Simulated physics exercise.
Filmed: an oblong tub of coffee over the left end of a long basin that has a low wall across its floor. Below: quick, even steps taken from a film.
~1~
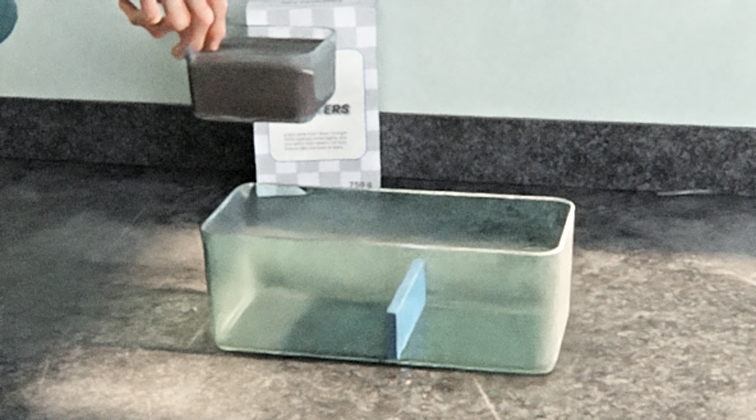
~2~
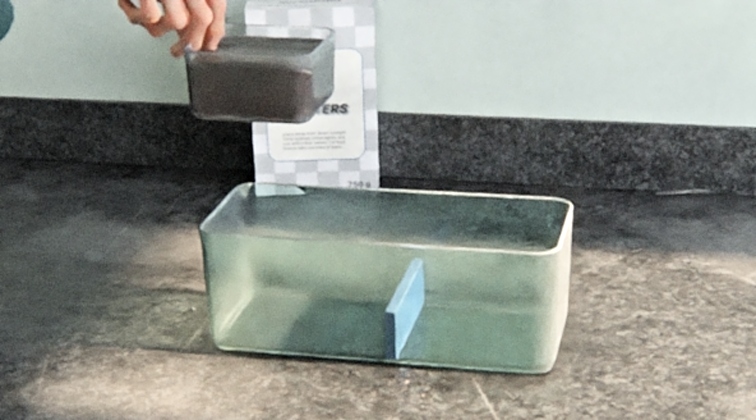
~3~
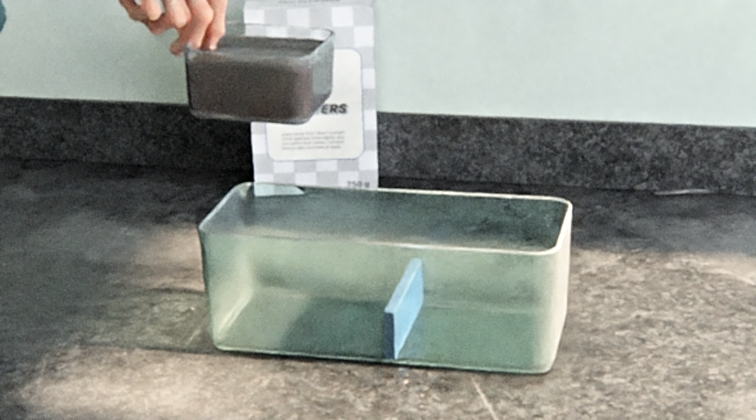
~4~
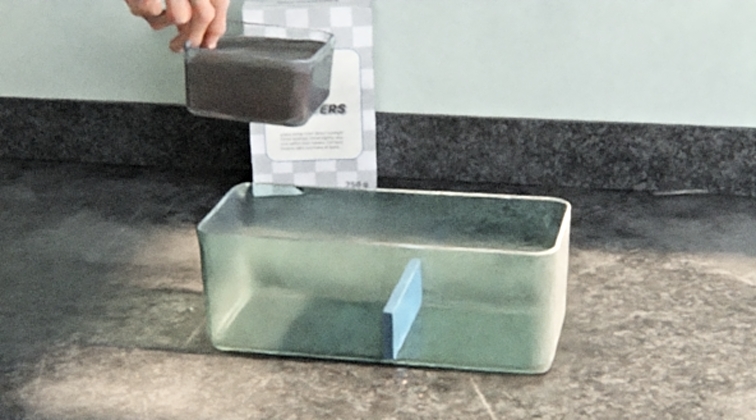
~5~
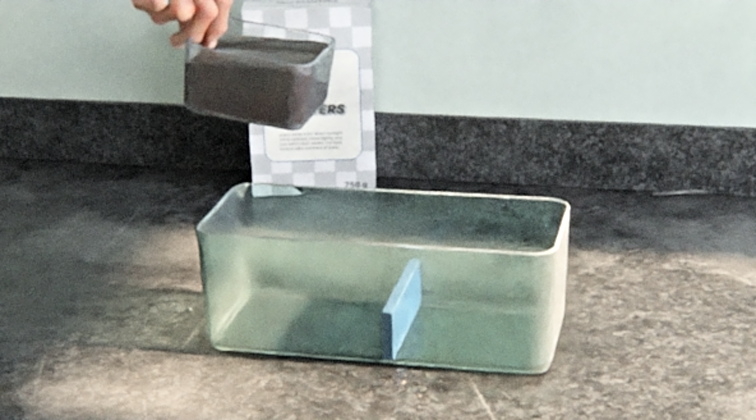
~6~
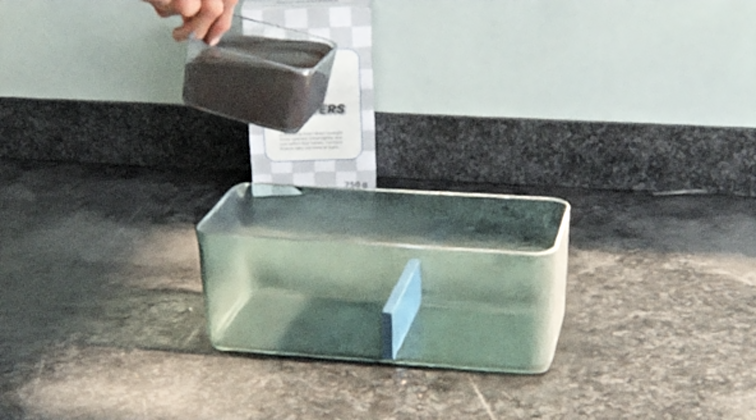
A hand holds a small tub of dark liquid above a long basin, gradually tilting it right.
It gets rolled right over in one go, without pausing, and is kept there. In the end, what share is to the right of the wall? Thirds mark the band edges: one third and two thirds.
I would say between a third and two thirds ends up on that side.
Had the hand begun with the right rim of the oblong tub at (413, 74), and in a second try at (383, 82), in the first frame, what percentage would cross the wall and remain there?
Roughly 95 percent on the first try and 80 percent on the second.
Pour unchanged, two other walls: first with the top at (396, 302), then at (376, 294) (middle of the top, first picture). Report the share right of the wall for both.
Roughly 60 per cent first and roughly 70 per cent second.
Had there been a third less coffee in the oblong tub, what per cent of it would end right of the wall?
I'd put it at around 15 %.
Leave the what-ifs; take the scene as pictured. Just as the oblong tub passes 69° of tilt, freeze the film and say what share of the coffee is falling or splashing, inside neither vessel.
Share in flight: Approx. 40 %.
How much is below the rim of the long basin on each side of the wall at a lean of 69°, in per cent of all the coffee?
Near 5 in a hundred left, near 10 in a hundred right.
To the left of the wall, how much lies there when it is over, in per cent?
Something like 45 per cent, roughly.
A moment on, the oblong tub is tipped part way and 48 per cent is still to pour, 5 is left of the wall and 9 right of it.
Next, the oblong tub is tipped on its side and 10 per cent is still to pour, 27 is left of the wall and 55 right of it.
Then the oblong tub is tipped on its side and 1 per cent is still to pour, 41 is left of the wall and 54 right of it.
Later the oblong tub is tipped on its side and 0 per cent is still to pour, 44 is left of the wall and 55 right of it.
At rest 43 per cent lies left of the wall, 55 right of it and 2 outside.
